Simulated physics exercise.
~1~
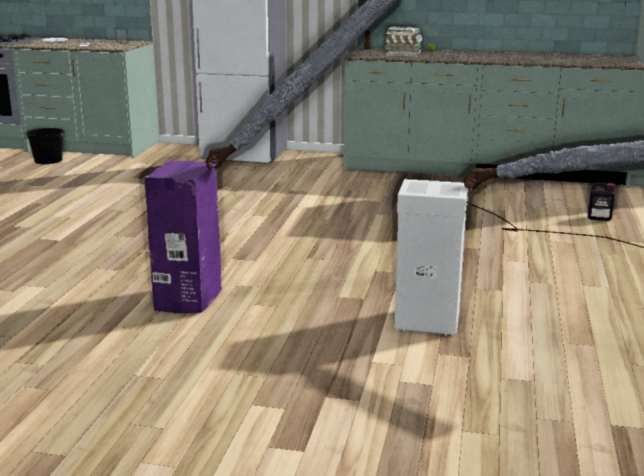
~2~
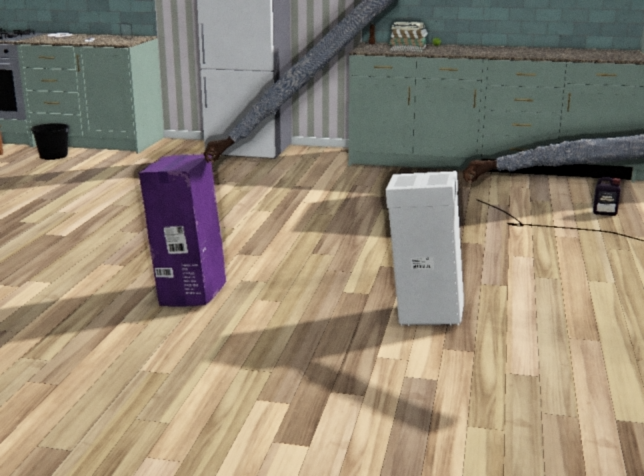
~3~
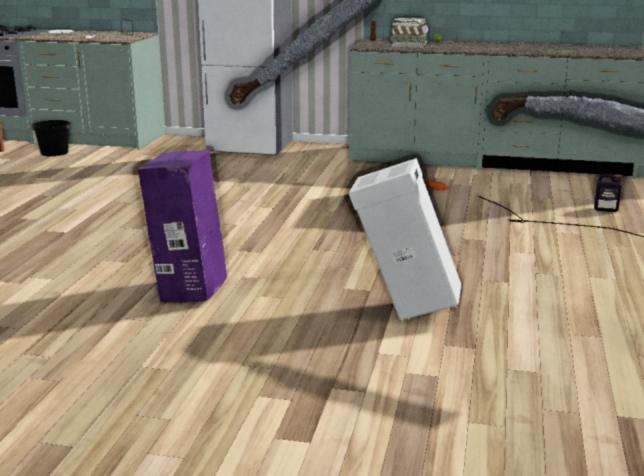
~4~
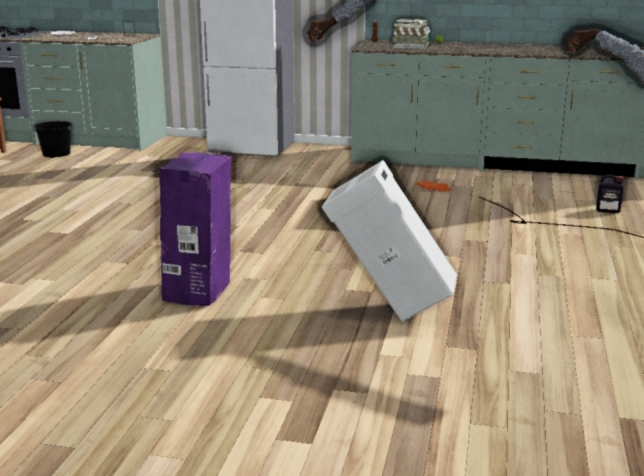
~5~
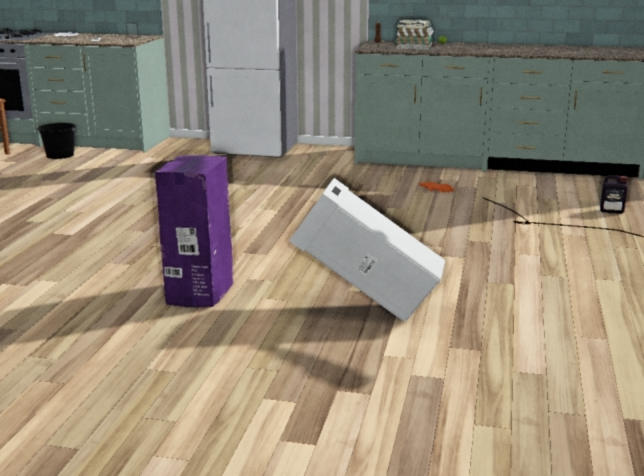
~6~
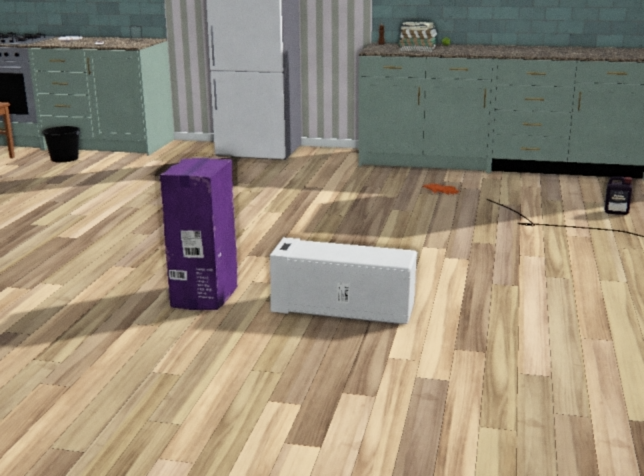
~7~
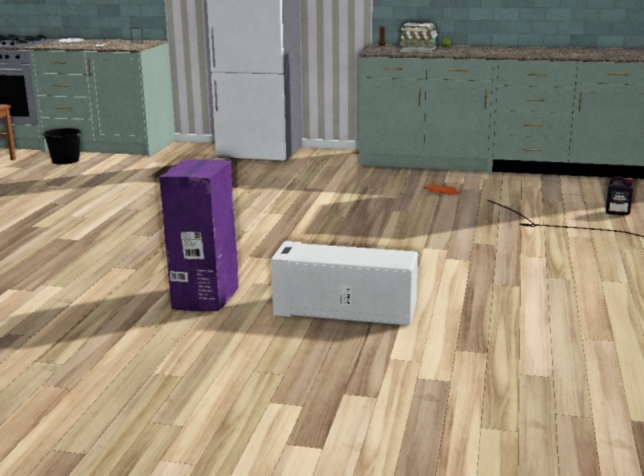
A tall white box and a tall purple box stand upright on a wooden kitchen floor, each with a dark-skinned hand on a grey-sleeved arm reaching in near its top from the right. The hands draw back toward the upper right and leave the view. The purple box leans slightly, while the white one tips to the left, leaning further and further. The purple box settles back upright, but the white box keeps going over and drops flat. It ends lying still on its side, just right of the standing purple box.
